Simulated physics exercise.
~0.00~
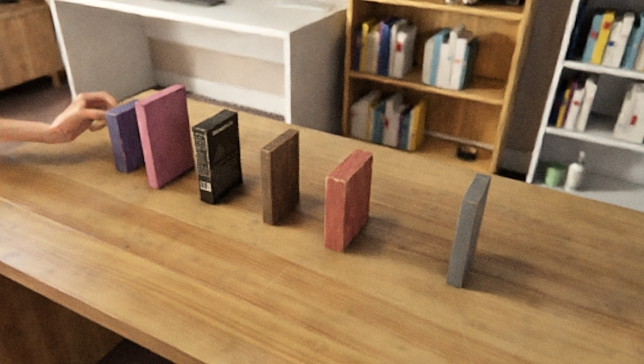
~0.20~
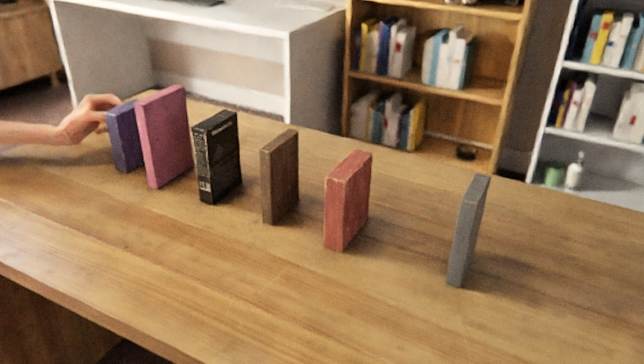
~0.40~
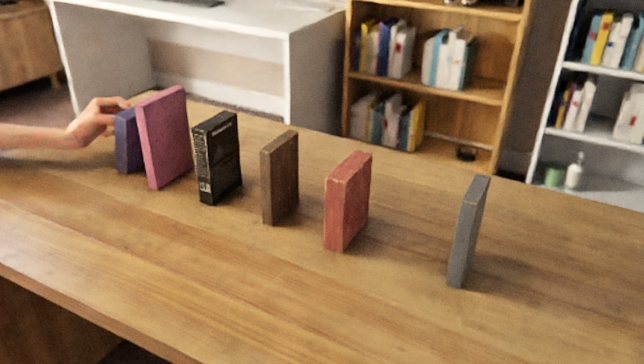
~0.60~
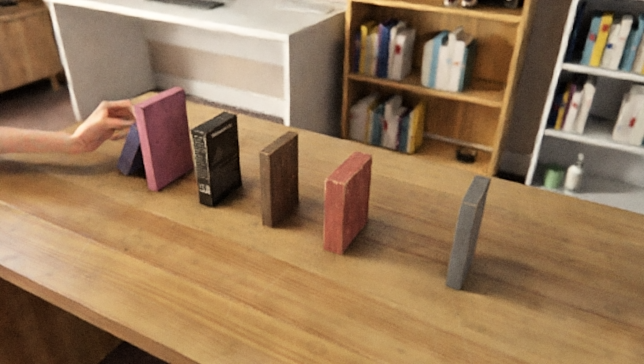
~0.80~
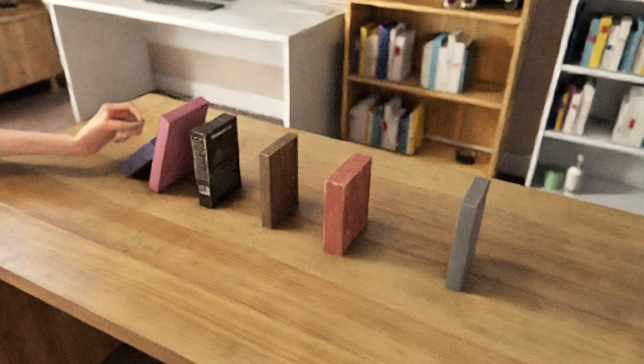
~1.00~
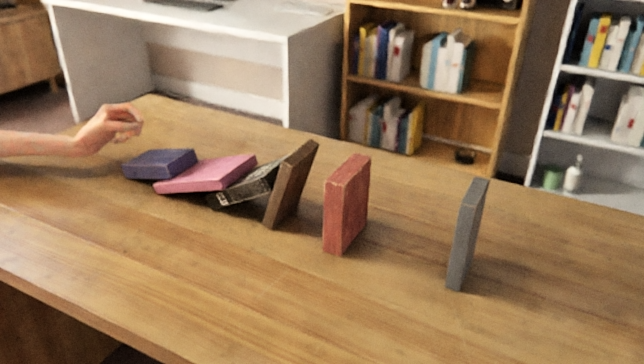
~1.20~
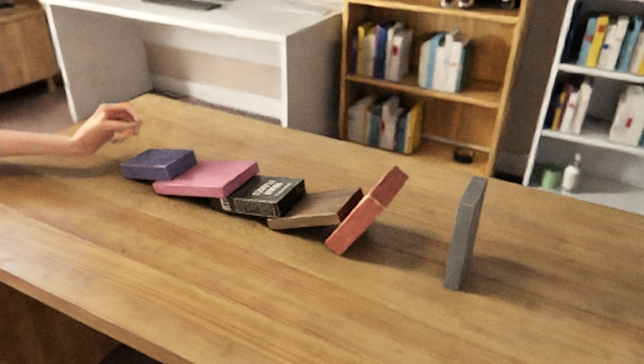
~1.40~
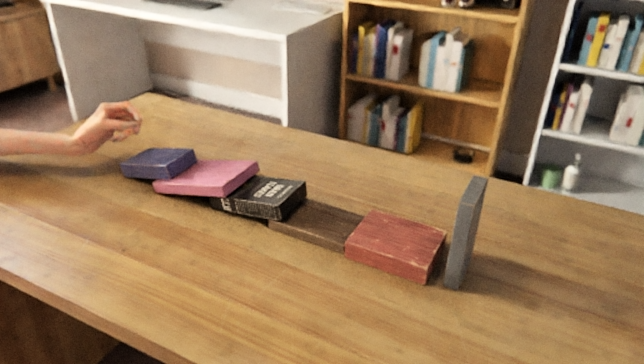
A hand tips the blue block, toppling four more in turn, while the grey board stands.
